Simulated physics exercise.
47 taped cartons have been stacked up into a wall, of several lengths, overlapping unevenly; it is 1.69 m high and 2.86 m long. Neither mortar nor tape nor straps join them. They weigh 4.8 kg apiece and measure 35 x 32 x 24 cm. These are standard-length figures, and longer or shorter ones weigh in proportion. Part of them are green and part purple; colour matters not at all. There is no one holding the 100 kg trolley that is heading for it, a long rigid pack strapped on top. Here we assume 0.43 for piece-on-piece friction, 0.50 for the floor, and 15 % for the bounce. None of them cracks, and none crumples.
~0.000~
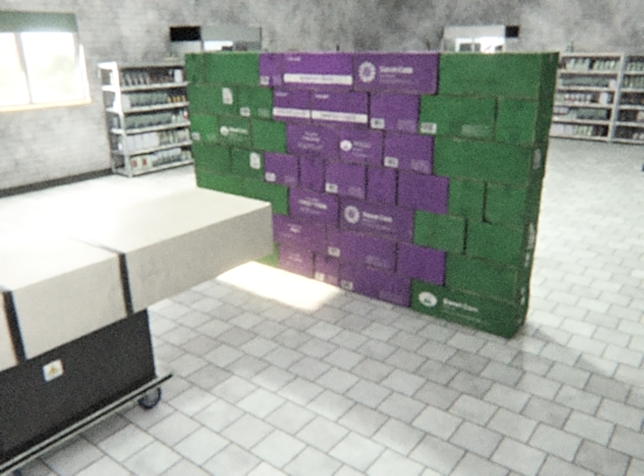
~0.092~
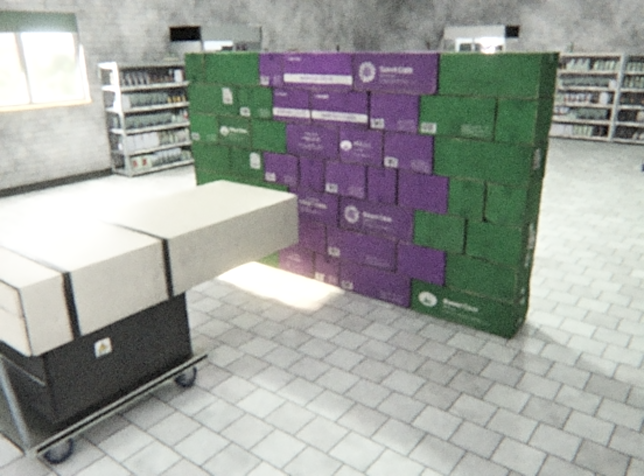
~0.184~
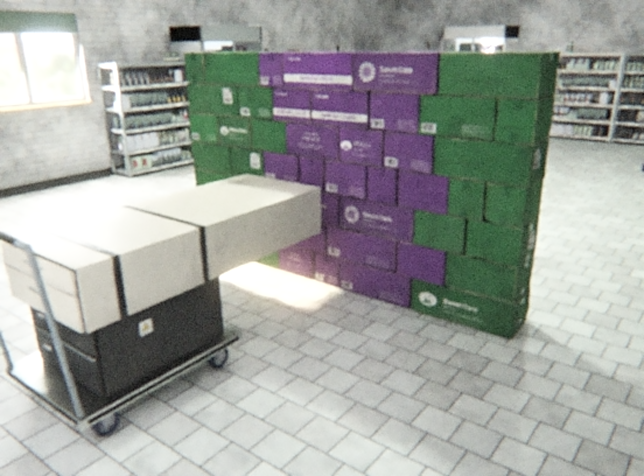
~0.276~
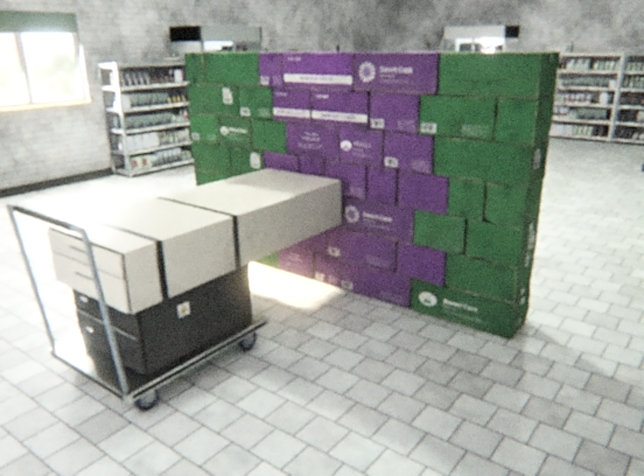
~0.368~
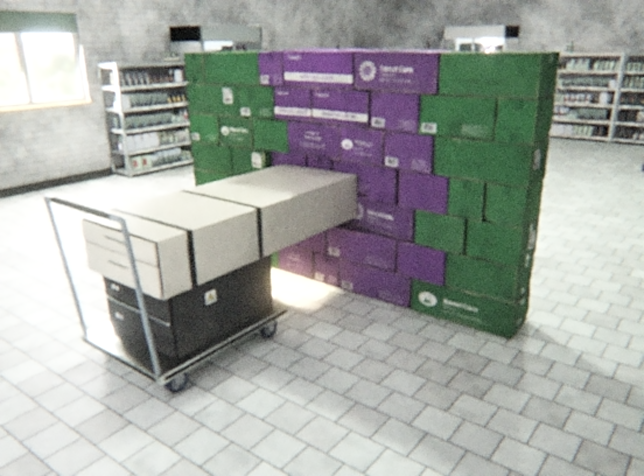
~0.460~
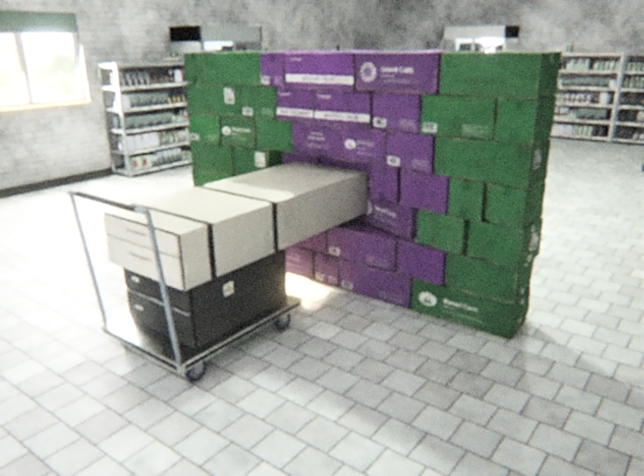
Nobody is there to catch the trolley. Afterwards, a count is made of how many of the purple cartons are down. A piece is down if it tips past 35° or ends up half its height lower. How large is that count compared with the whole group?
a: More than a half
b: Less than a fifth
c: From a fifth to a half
Option a: More than a half.
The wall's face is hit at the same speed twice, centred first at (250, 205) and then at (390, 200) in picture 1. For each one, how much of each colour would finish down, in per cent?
Down by colour - green: 50%, then 0%; purple: 60%, then 30%.
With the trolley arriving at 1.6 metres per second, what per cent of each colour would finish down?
Result - green: 0%; purple: 0%.
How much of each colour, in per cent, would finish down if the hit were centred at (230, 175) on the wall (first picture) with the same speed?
In that case green 40, purple 0 per cent.
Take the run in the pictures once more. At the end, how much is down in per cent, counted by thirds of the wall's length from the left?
The thirds come out at 60 on the left, 70 in the middle and 50 on the right, in per cent.
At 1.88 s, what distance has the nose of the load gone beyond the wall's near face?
Roughly 50 cm.
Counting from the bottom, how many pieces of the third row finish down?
The number that finish down is 3.
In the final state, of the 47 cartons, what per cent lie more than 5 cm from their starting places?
It comes to 65 percent shifted.
By 0.80 s, load 47 cm past the wall's line, still rolling; 2 of the 22 purple cartons down (2 of 47 in all colours); top purple carton moved 12 cm.
By 1.50 s, load 52 cm past the wall's line, stopped; 9 of the 22 purple cartons down (9 of 47 in all colours); top purple carton tilted 25°; top green carton tilted 25°.
By 1.88 s, load 52 cm past the wall's line, stopped; 16 of the 22 purple cartons down (28 of 47 in all colours); top purple carton tilted 57°, 62 cm lower; top green carton tilted 67°, 70 cm lower.
By 2.36 s, load 52 cm past the wall's line, stopped; 16 of the 22 purple cartons down (28 of 47 in all colours); top purple carton upside down; top green carton on its side.
When it is over (4.5 s), load 52 cm past the wall's line, stopped; 16 of the 22 purple cartons down (28 of 47 in all colours); top purple carton upside down; top green carton on its side. That is 73 per cent. In pixels of the last frame, middles, top purple carton near (597, 221), top green carton near (273, 193).
